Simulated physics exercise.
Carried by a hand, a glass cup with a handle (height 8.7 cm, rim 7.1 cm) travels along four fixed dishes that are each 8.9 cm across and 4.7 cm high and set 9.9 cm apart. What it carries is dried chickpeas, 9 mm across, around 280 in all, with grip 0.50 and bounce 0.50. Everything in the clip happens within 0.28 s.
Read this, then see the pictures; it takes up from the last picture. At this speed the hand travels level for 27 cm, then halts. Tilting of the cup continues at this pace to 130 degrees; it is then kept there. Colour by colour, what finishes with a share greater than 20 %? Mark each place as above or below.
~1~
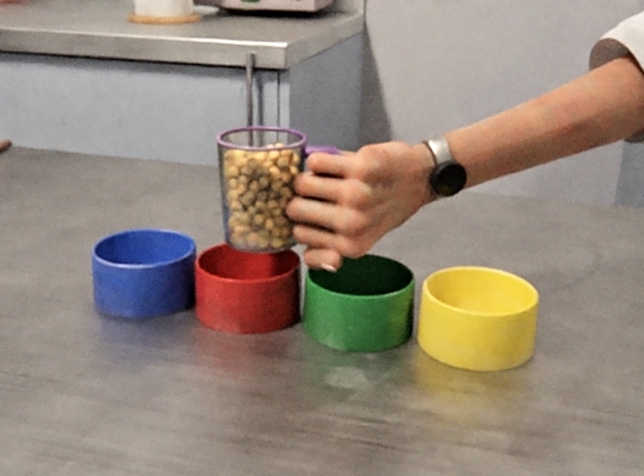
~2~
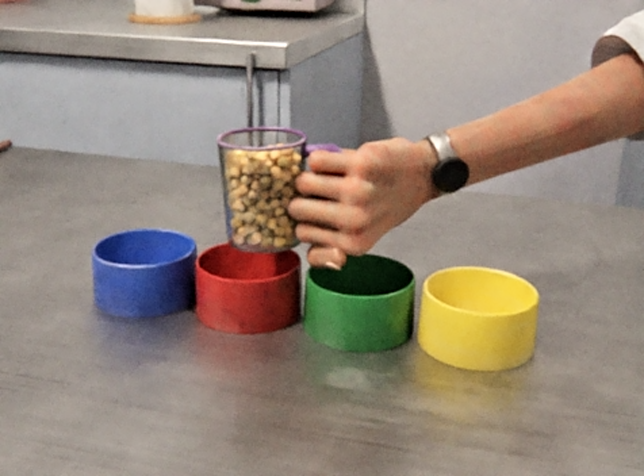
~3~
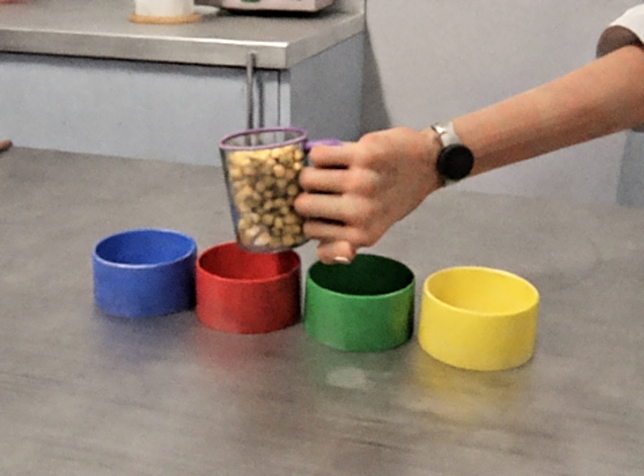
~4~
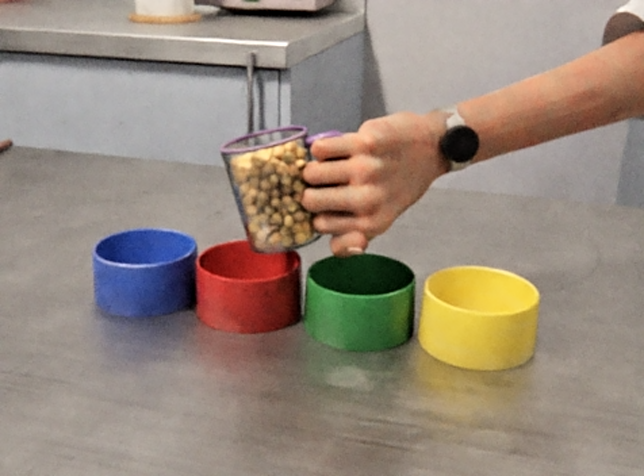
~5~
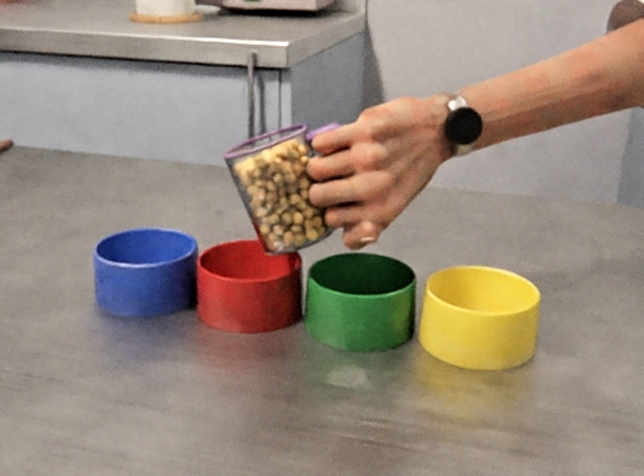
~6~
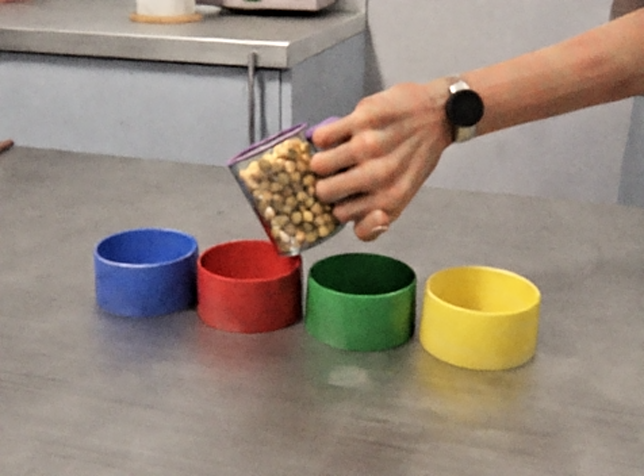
Marks: Red below, blue below, green above, yellow below, counter below.
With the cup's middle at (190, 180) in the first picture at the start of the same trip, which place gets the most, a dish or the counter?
Red.
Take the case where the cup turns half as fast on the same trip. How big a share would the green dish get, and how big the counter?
Green 30, counter 10.
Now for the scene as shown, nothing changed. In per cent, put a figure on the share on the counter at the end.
The answer is roughly 10 per cent.
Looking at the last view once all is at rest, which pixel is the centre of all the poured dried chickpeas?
Look around (352, 299) in the last picture.
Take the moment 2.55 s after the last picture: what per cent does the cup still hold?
Estimate: Around 0 % of the load.
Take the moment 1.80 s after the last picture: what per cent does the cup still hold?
I'd put it at roughly 0 per cent.
Then, 1.08 s after the last picture, tilt 130 degrees; cup holds 0 %, red 5 %, green 85 %.
Then, 1.80 s after the last picture, tilt 130 degrees; cup holds 0 %, red 5 %, green 85 %.
Then, 2.55 s after the last picture, tilt 130 degrees; cup holds 0 %, red 5 %, green 85 %.
In the end, red 5 %, blue 0 %, green 85 %, yellow 0 %, counter 10 %.
